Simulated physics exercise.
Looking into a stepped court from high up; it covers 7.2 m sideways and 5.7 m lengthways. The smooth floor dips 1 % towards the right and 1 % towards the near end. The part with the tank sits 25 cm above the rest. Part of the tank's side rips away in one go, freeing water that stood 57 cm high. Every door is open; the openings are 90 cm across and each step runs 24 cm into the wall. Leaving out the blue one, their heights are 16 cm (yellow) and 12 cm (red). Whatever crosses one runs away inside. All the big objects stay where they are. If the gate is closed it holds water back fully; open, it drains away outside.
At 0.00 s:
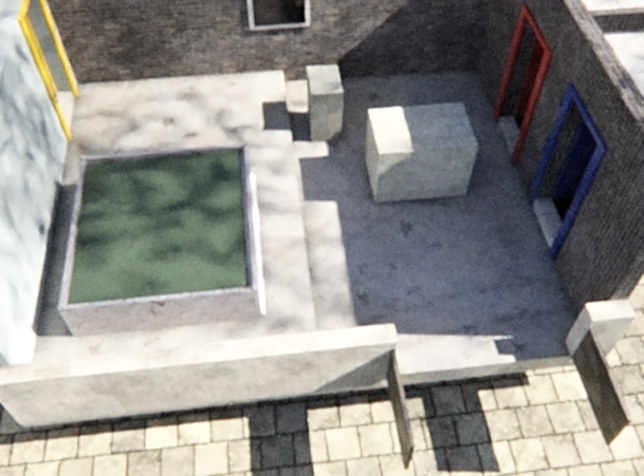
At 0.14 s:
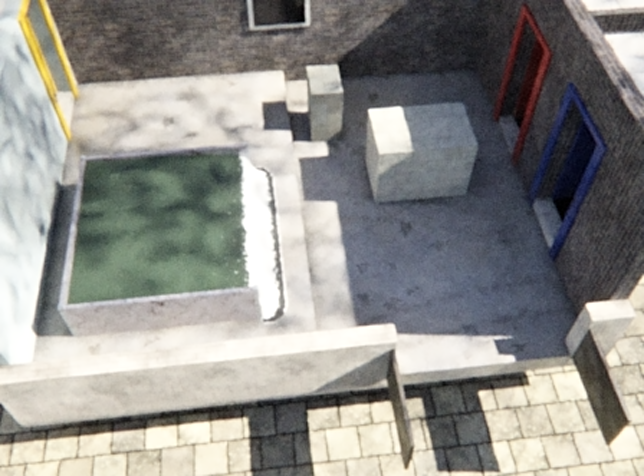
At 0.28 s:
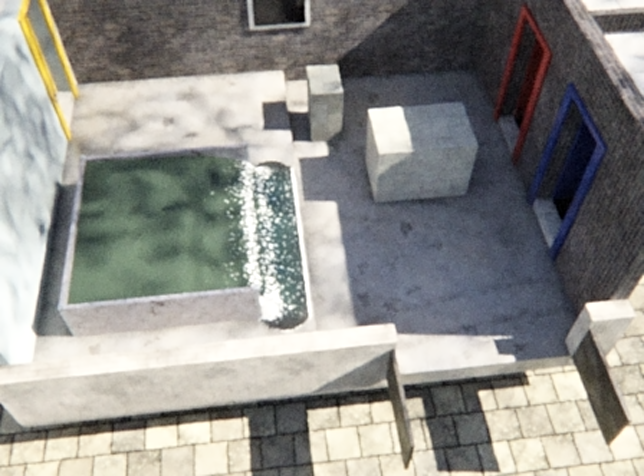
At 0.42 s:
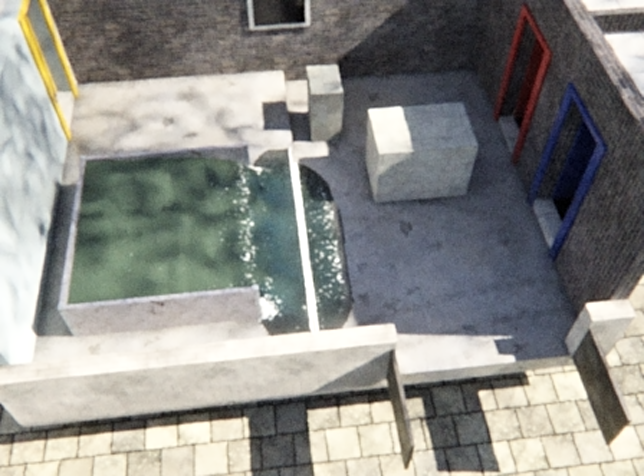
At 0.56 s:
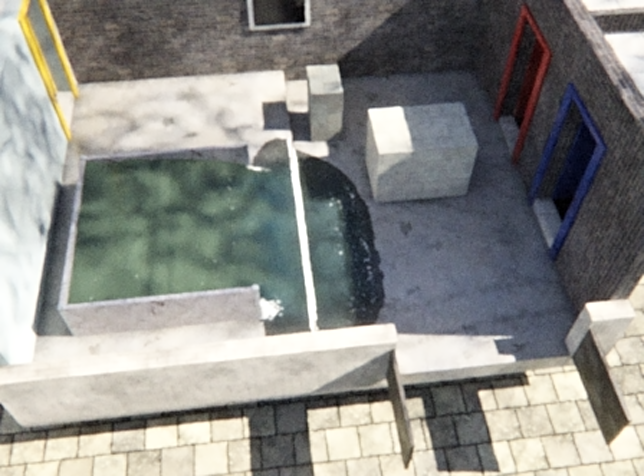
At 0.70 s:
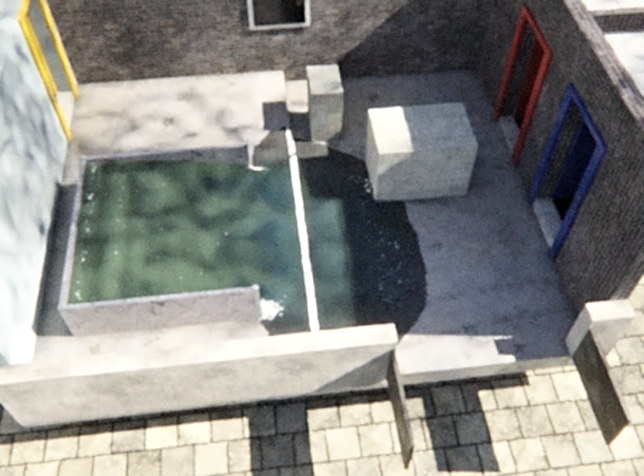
At the start, green water lies still in a square tank on the left of a walled court. The tank's right side gives way and white, foaming water bursts out, then spreads rightward over the step and across the lower grey floor, its dark edge reaching the pale block.
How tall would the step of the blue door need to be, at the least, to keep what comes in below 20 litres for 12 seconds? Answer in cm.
At least 32 cm or so.
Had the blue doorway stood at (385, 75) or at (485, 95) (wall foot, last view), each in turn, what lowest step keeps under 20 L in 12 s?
About 11.5 and 16 cm.
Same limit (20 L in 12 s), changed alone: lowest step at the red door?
About 10.5 cm at red.
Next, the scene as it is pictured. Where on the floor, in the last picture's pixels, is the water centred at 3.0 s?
Around (346, 238).
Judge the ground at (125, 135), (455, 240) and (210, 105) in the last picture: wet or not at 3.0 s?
In that order: Not reached, flooded, not reached.
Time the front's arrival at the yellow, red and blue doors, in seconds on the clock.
Yellow not within the 12 s, red 2.0 s, blue 1.2 s.
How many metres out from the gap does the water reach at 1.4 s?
About 4.4 m.
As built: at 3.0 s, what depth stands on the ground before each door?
Depths in cm: Yellow 0, red 7, blue 35.
After 1.4 s water covers 40 % of the floor, deepest (36 cm) near (369, 201); 25 cm at the blue door, 0 litres in over its 20 cm step.
After 3.0 s water covers 60 % of the floor, deepest (40 cm) near (570, 327); 35 cm at the blue door, 108 litres in over its 20 cm step.
After 12.0 s water covers 60 % of the floor, deepest (10 cm) near (502, 156); 9 cm at the blue door, 169 litres in over its 20 cm step.
At the blue door as built, the water arrived by 1.3 s and peaked near 38 cm at 2.2 s.
Run again over the same 12 s with other heights there, 72 litres in over 26 cm, 5 litres over 35.5 cm. The limit of 20 litres is kept from about 32 cm up.
